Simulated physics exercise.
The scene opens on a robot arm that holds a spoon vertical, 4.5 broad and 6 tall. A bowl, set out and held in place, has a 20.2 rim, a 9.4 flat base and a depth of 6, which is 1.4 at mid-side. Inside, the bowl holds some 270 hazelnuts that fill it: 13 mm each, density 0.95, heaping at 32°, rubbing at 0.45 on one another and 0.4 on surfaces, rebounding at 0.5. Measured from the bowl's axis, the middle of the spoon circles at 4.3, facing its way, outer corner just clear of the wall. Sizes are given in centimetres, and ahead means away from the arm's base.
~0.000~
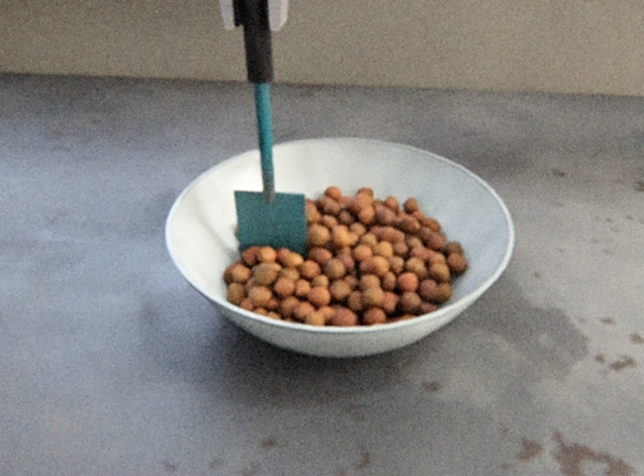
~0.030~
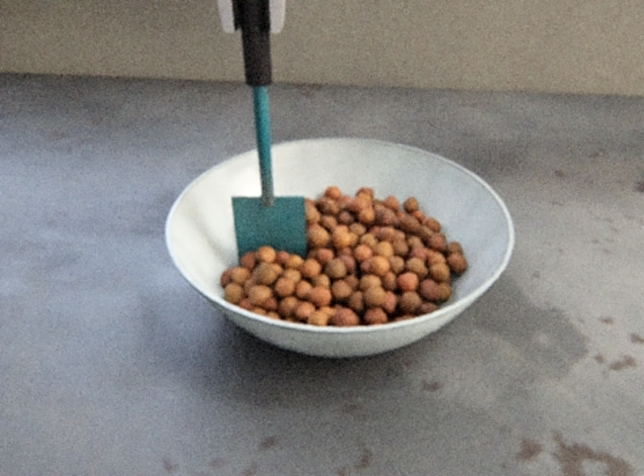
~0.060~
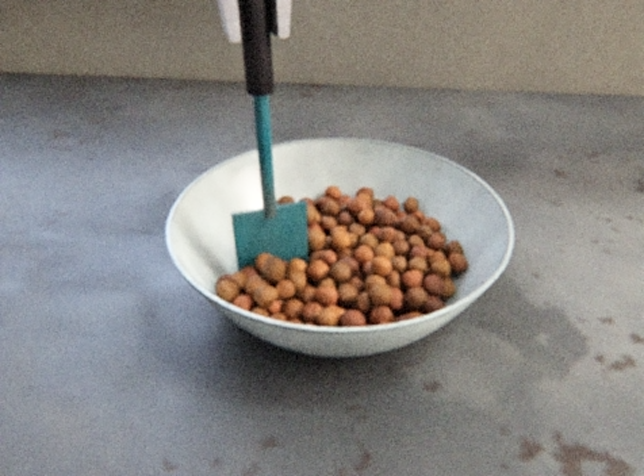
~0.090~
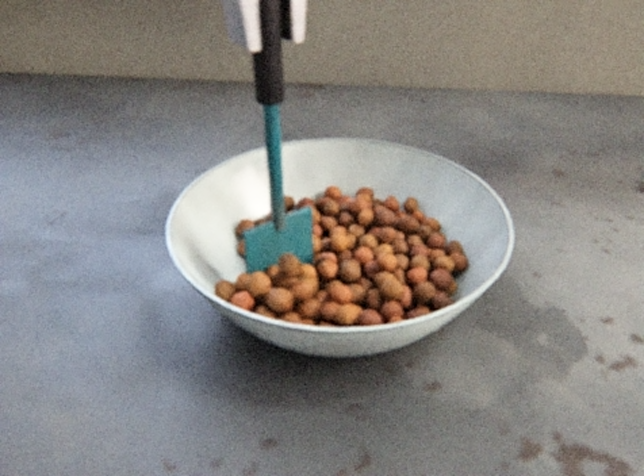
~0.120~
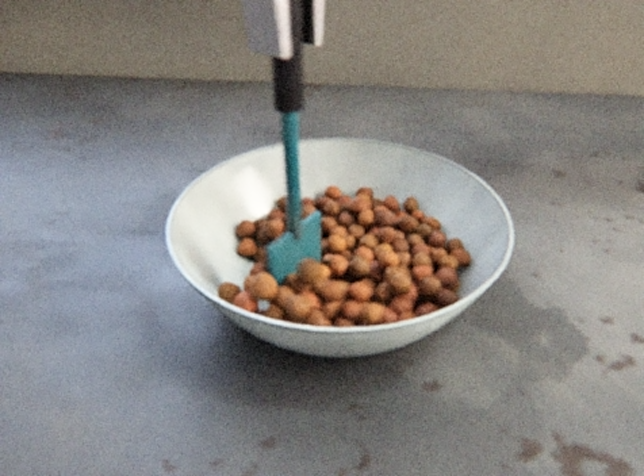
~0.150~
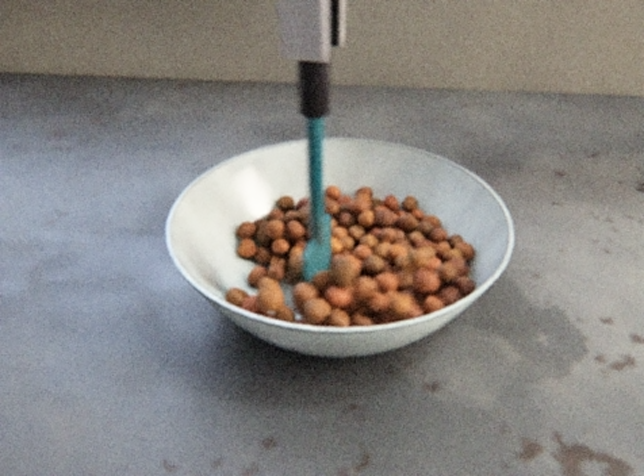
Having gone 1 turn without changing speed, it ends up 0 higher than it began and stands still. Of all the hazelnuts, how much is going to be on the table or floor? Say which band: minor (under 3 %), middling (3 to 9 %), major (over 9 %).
Band: Major.
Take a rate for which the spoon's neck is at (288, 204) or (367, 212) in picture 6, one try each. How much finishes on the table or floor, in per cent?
Close to 5 and 35 in a hundred.
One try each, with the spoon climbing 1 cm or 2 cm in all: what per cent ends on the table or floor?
I'd say some 10 per cent, and some 5 per cent.
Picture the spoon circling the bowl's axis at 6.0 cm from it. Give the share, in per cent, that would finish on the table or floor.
That would make it around 15 percent.
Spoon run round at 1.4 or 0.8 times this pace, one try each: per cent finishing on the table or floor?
Around 30 percent on the first try and 5 percent on the second.
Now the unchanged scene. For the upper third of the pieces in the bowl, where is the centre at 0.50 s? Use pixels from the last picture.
(276, 180).
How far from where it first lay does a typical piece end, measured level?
Something near 8 cm, measured level.
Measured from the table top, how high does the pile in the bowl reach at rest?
Around 6.0 cm above the table.
By 0.33 s, 187° round, highest piece 9 above the table; 260 in the bowl, 3 on the table or floor, 6 in flight or on the tool.
By 0.50 s, 294° round, highest piece 8 above the table; 239 in the bowl, 23 on the table or floor, 7 in flight or on the tool.
By 0.79 s, 0° round, highest piece 7 above the table; 234 in the bowl, 34 on the table or floor, 1 in flight or on the tool.
By 1.49 s, 0° round, highest piece 6 above the table; 234 in the bowl, 35 on the table or floor.
Final count, 234 in the bowl, 35 on the table or floor. That is 13 % on the table or floor.
